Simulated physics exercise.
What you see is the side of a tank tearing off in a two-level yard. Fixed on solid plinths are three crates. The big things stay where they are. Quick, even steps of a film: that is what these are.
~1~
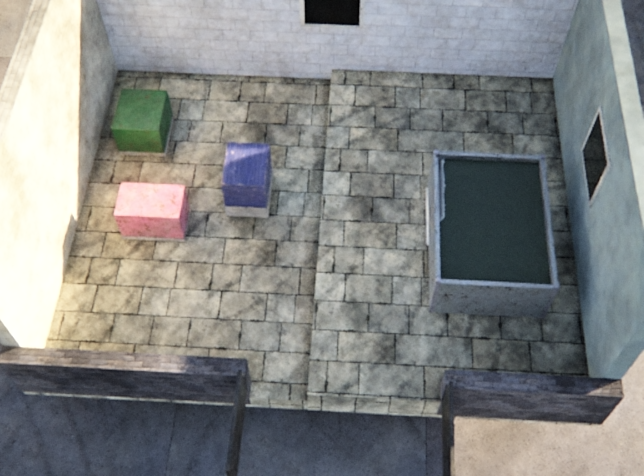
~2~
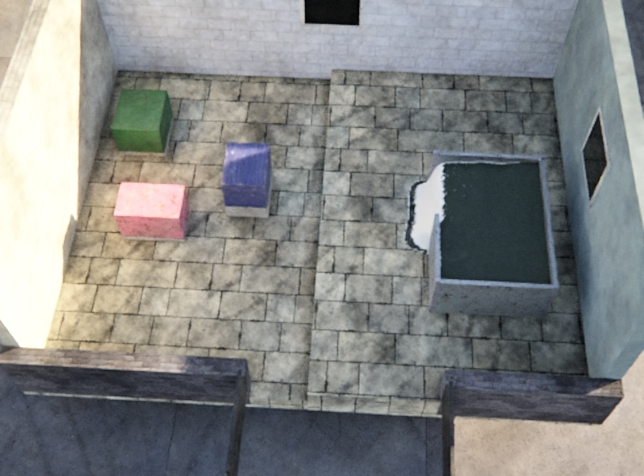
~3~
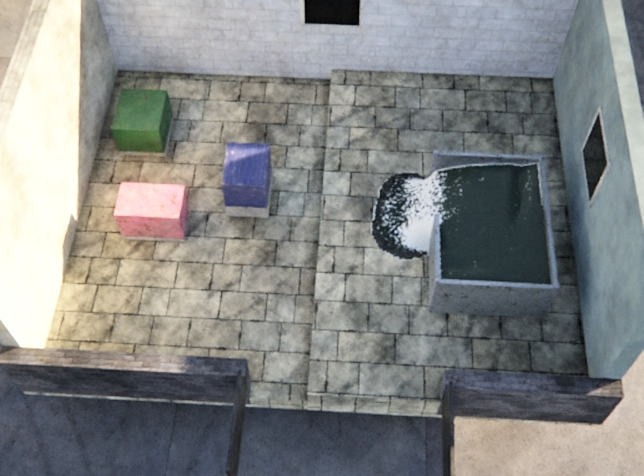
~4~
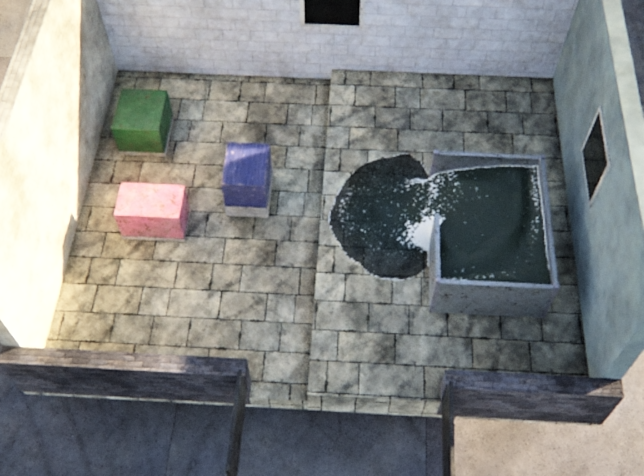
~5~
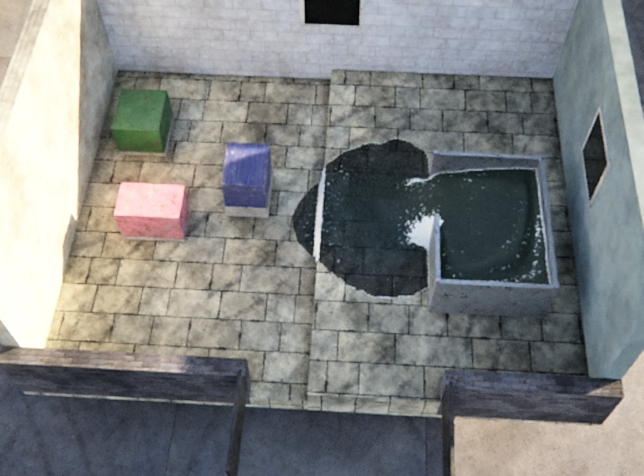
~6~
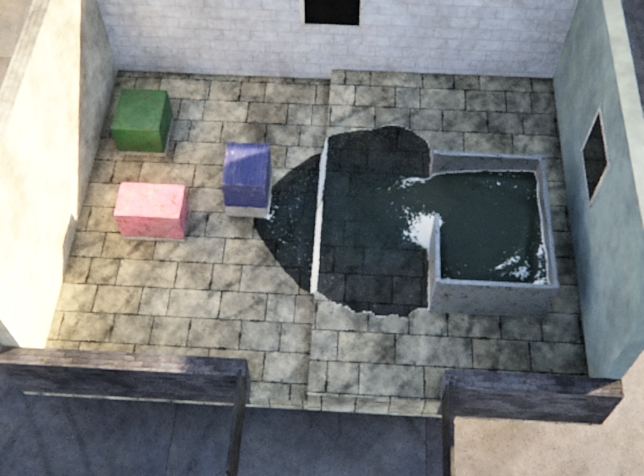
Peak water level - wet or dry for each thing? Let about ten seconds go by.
The green crate will be left wet. The pink crate will be left wet. The blue crate will be left wet.
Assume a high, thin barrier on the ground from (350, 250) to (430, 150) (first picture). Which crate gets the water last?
Lab note: Final one reached is the one in blue.
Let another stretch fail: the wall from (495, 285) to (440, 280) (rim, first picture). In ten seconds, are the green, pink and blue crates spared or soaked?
Result: Green crate is not reached; pink crate is not reached; blue crate is not reached.
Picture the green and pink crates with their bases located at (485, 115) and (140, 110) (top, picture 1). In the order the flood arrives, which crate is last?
That should be the one in green.
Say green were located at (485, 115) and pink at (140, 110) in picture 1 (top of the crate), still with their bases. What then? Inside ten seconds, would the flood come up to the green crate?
Result for green crate: Untouched.
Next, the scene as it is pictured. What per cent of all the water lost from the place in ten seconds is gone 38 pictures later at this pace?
Note - share reached: 15 %.
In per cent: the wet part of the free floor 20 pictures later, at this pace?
It comes to 60 per cent.
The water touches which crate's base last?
That one's the green one.
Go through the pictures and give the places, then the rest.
The first picture shows the open tank at (492, 219) is whole and still.
In the second picture, the front is at (418, 247), out from the gap at (434, 207).
In the third picture, water pours out at (434, 208) and has run to (385, 245).
In the fourth picture, the front is at (336, 225), out from the gap at (434, 208).
In the fifth picture, the front is at (303, 206), out from the gap at (434, 208).
In the sixth picture, water pours out at (434, 208) and has run to (261, 224).
A moment on, water covers 35 % of the floor; the green crate not reached, the pink crate water round its plinth, the blue crate water round its plinth.
Next, water covers 55 % of the floor; the green crate water round its plinth, the pink crate water round its plinth, the blue crate water round its plinth.
Then, water covers 60 % of the floor; the green crate water round its plinth, the pink crate water round its plinth, the blue crate water round its plinth.
Later, water covers 65 % of the floor; the green crate water round its plinth, the pink crate water round its plinth, the blue crate water round its plinth.
In the end, water covers 60 % of the floor; the green crate was topped, the pink crate was topped, the blue crate was topped.
